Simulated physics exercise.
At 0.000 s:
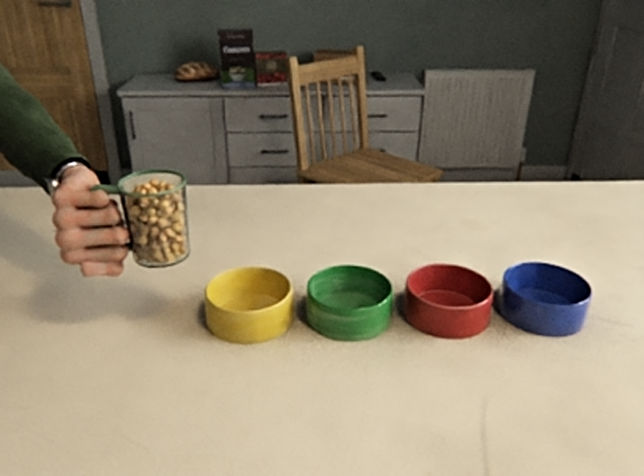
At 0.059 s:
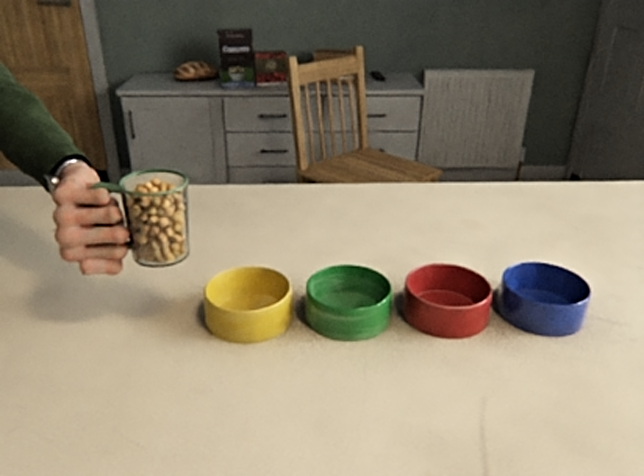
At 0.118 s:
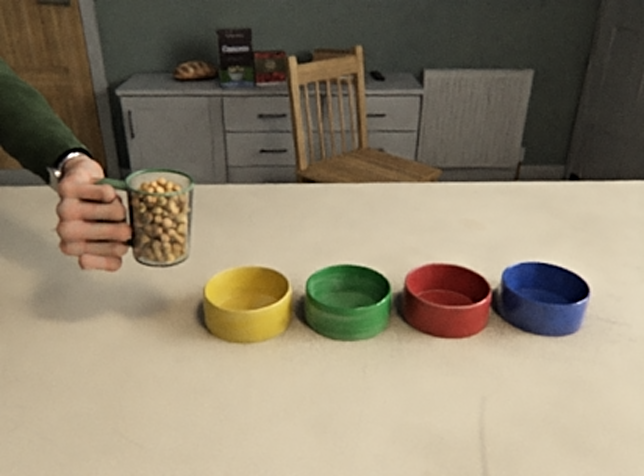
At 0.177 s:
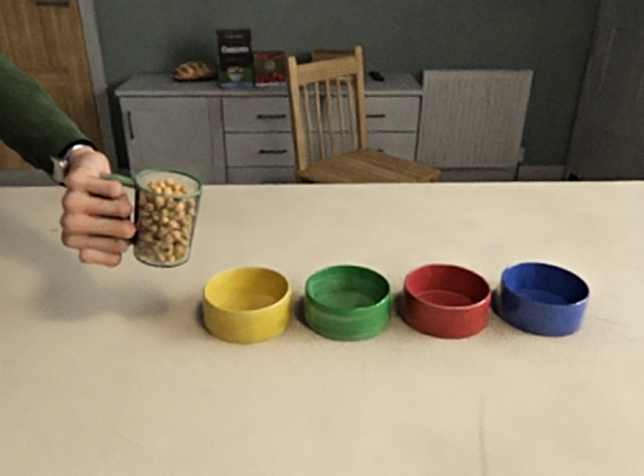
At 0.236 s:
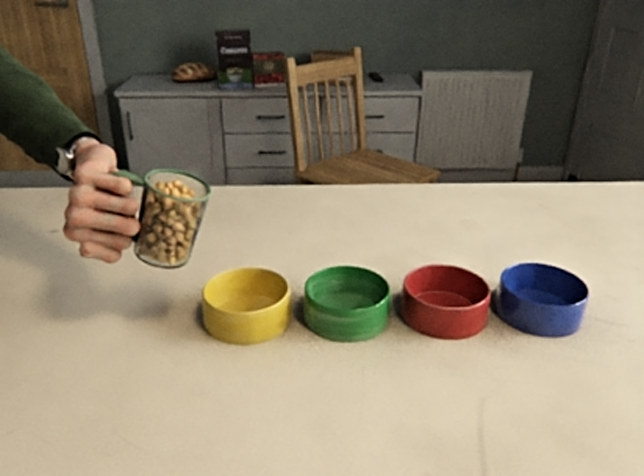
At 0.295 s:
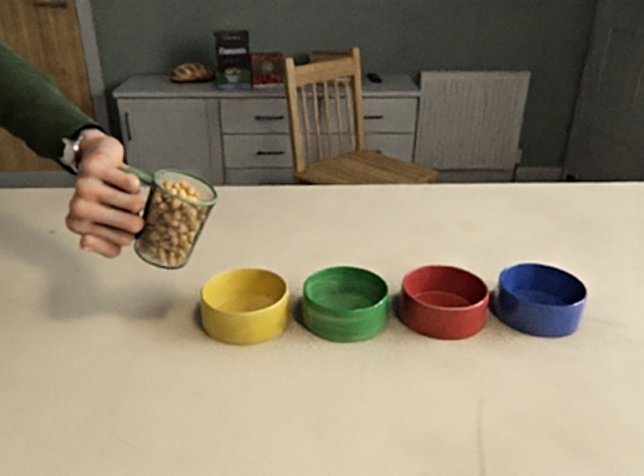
In this clip, a hand holds a clear measuring cup of dried chickpeas at the left of a table with yellow, green, red and blue dishes in a row, then tilts it rightward while moving it slightly right.
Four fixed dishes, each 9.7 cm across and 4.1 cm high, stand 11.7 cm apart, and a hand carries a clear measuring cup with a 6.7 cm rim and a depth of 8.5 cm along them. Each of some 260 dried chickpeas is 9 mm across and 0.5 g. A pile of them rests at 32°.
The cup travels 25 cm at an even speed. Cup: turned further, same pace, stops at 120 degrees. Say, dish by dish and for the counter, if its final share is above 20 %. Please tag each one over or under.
Red - under; blue - under; green - over; yellow - under; counter - over.
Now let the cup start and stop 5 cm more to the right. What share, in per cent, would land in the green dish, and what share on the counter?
Then the green dish would get 80 and the counter 10.
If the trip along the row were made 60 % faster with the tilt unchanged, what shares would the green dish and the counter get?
Then the green dish gets 60 and the counter 30.
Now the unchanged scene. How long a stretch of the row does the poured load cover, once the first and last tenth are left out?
The stretch is around 9 cm long.
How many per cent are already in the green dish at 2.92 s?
Some 75 in a hundred by then.
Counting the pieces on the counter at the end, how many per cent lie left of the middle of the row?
I'd estimate close to 100 in a hundred.
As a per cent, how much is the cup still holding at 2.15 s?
About 0 per cent.
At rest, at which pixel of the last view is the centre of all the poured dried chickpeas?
(337, 305) or so.
Then, at 1.41 s, tilt 120 degrees; cup holds 25 %, green 45 %.
Then, at 2.15 s, tilt 120 degrees; cup holds 0 %, green 75 %.
After 2.92 s, tilt 120 degrees; cup holds 0 %, green 75 %.
In the end, at 3.2 s, red 0 %, blue 0 %, green 75 %, yellow 0 %, counter 25 %.
